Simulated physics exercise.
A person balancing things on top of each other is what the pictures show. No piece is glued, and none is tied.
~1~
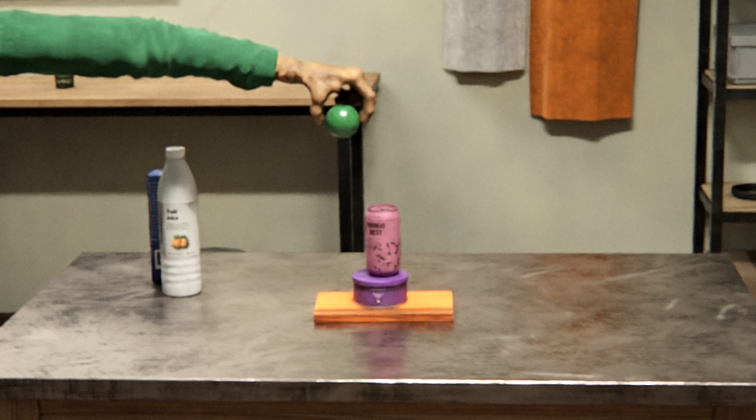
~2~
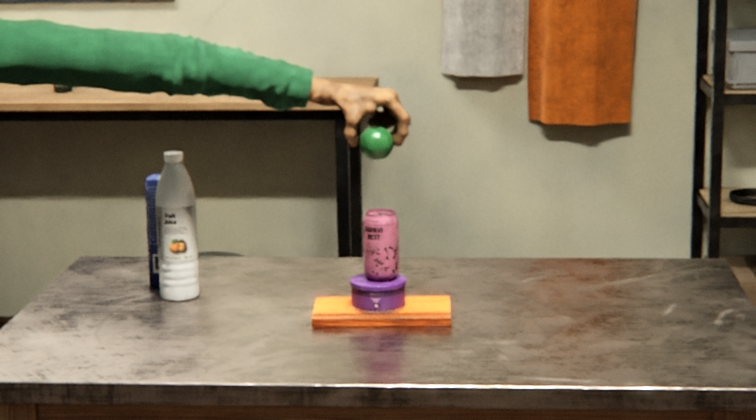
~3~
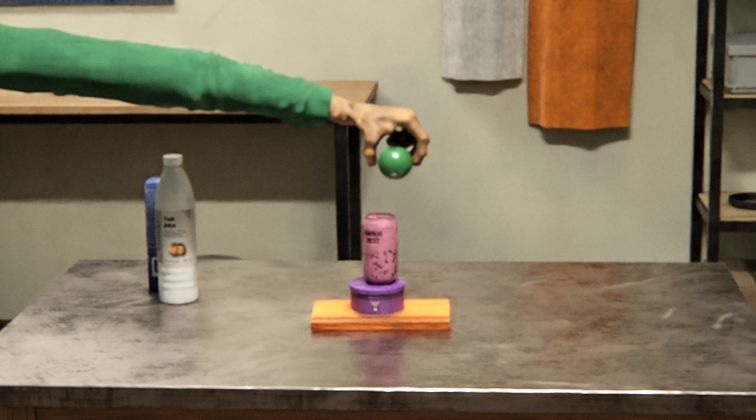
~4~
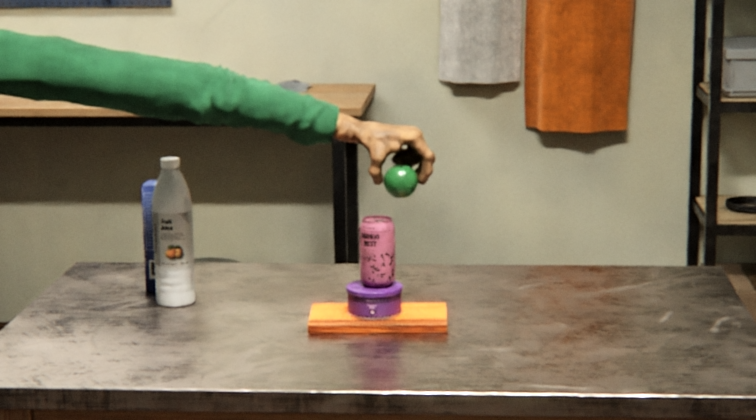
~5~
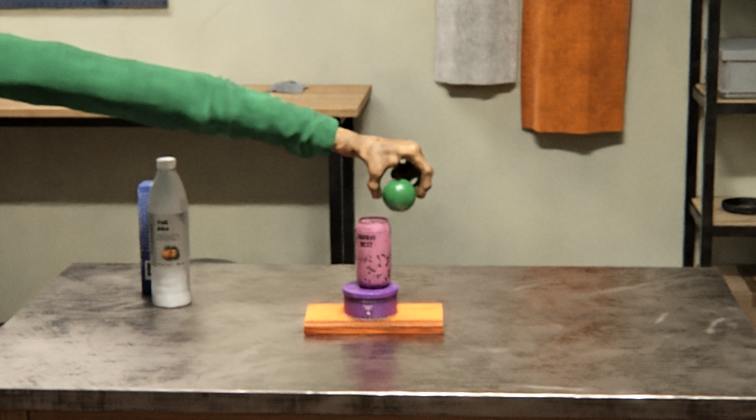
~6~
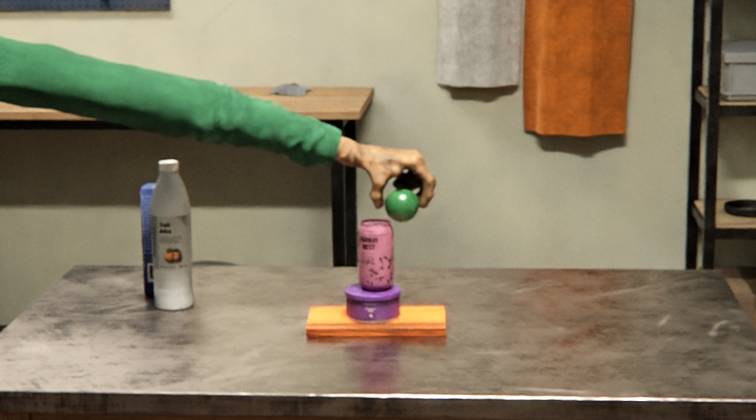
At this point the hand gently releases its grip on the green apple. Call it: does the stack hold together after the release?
No, it falls apart.
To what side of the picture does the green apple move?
It goes to the right.
Then, 0.20 s on from there, green apple shifted a little near (408, 215).
Then, 0.30 s on from there, green apple now fallen.
Then, 0.40 s on from there, things are still on the move.
In the end, fallen, green apple; the other 5 unmoved. At the end, from the last picture's camera, green apple near (437, 299). The pile gives way.
